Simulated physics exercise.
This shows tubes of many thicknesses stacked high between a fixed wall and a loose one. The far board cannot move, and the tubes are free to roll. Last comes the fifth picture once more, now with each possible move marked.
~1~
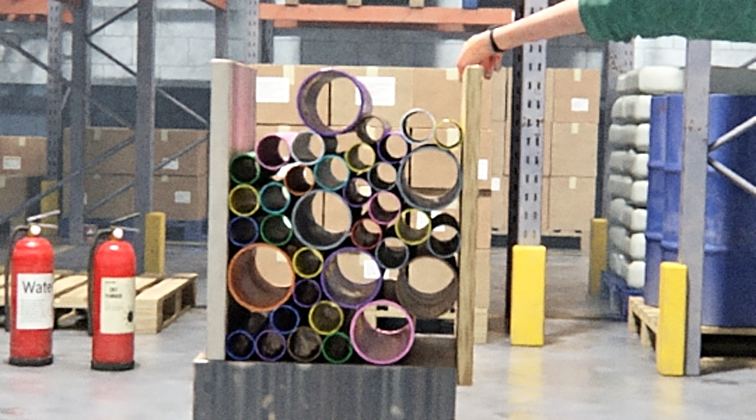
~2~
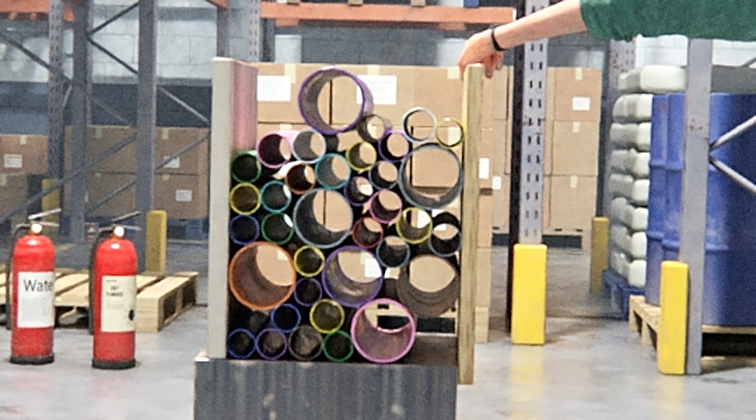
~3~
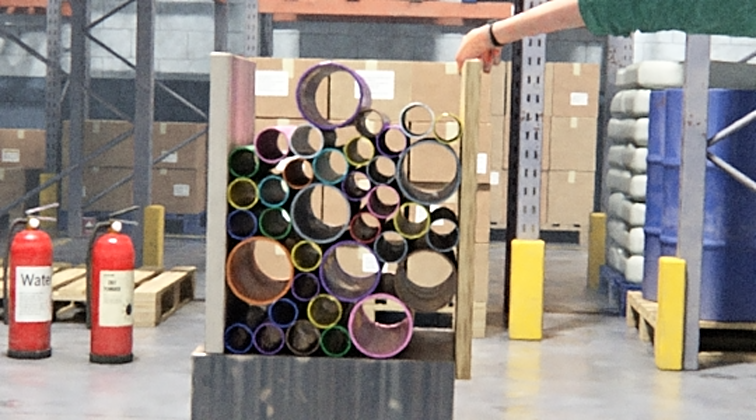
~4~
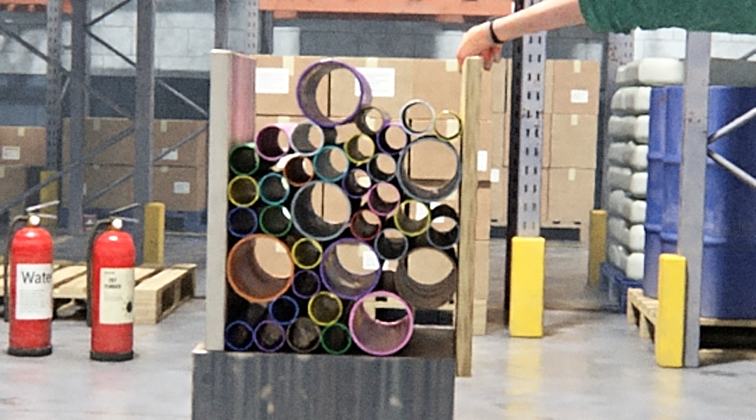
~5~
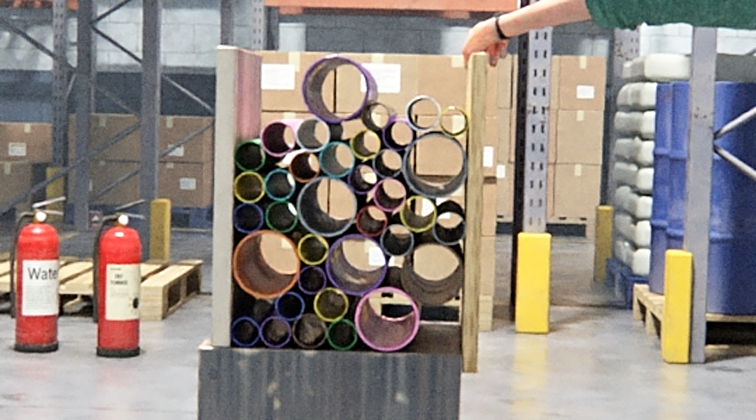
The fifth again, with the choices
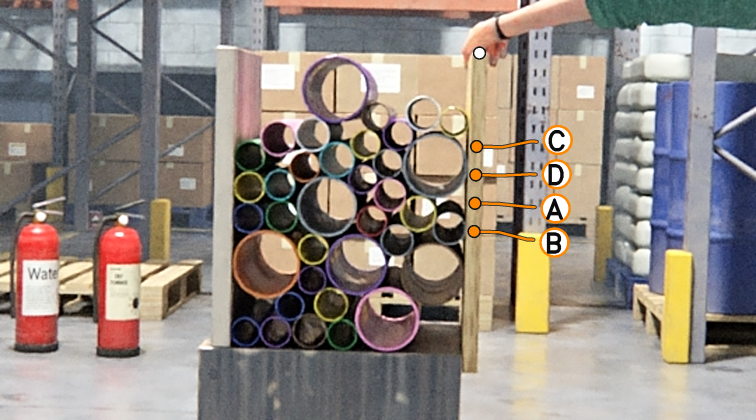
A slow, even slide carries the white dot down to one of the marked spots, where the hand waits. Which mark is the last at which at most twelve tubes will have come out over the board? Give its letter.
The answer is mark B.
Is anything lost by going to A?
At A: Yes.
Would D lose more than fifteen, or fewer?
Fewer than fifteen.
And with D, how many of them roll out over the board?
With D, one.
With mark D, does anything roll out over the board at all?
Yes, at D.
On the marked copy, A at (475, 203); B at (474, 231); C at (477, 147); D at (476, 175); the white dot at (479, 53).
Following B. Soon after the start, top of the board (469, 132).
Later, top of the board (467, 219).
In the end, top of the board (466, 231), about eight out over the board.
As for the rest, A two out over the board; C none out over the board; D one out over the board.
